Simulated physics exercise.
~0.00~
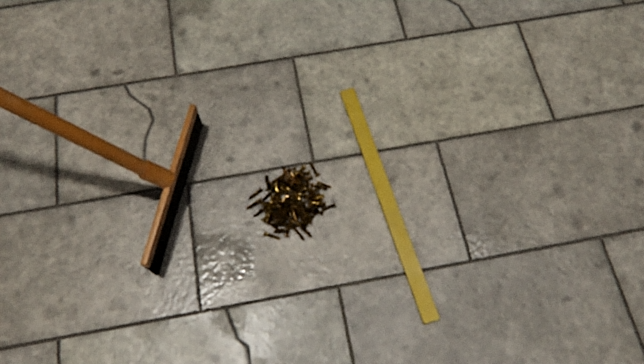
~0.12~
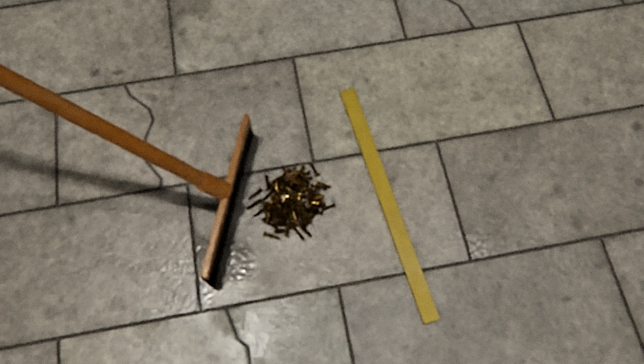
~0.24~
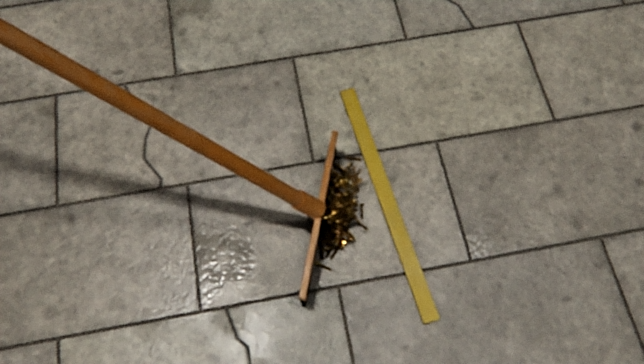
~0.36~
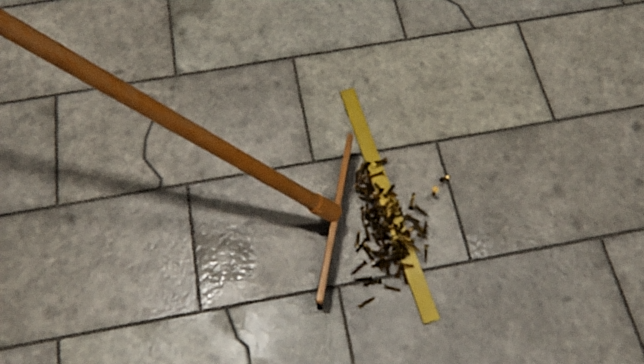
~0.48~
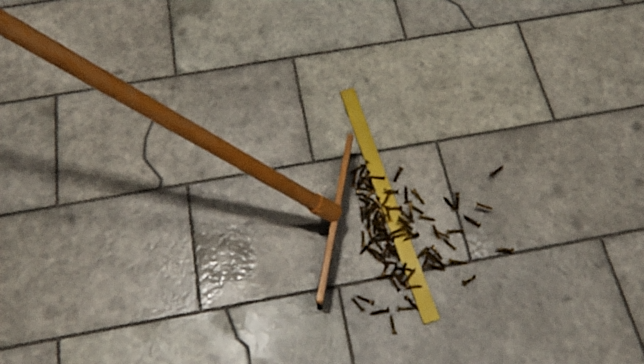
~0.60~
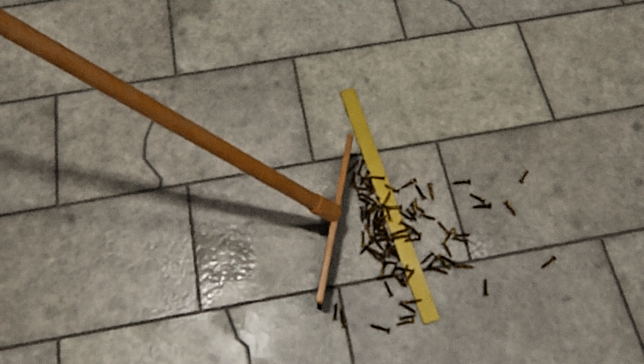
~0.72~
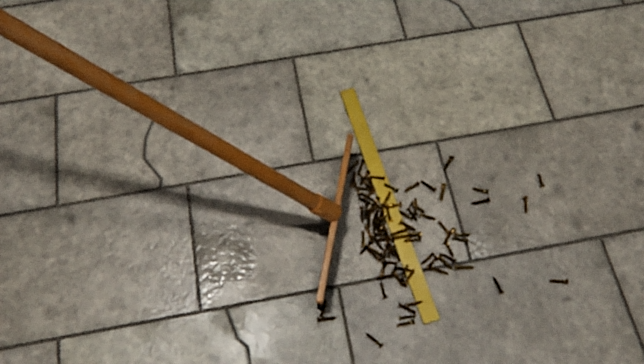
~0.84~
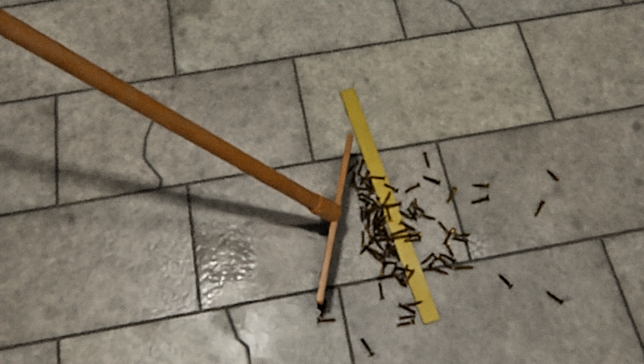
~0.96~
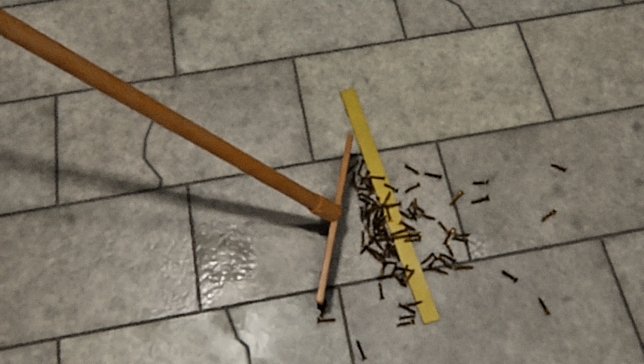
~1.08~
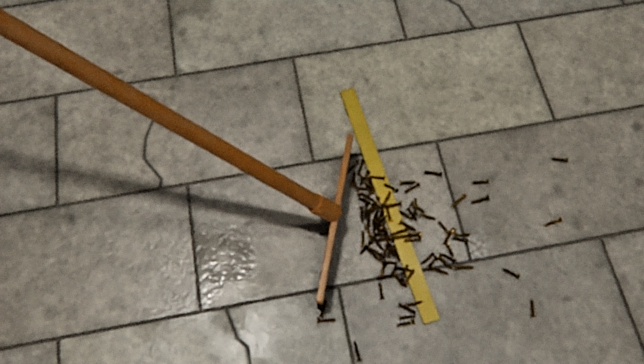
The clip opens on grey stone tiles, where a wooden-handled squeegee stands left of a compact heap of small brass-coloured screws, with a flat yellow strip lying to the right. The squeegee slides right, reaches the heap and pushes it towards the strip. The blade then stops just short of the strip, while the screws spread over it and scatter onto the tiles beyond. A few stragglers roll and turn a little farther before the movement dwindles. At the end, many screws lie on or just behind the unmoved strip, with the rest strewn elsewhere, mainly past it.
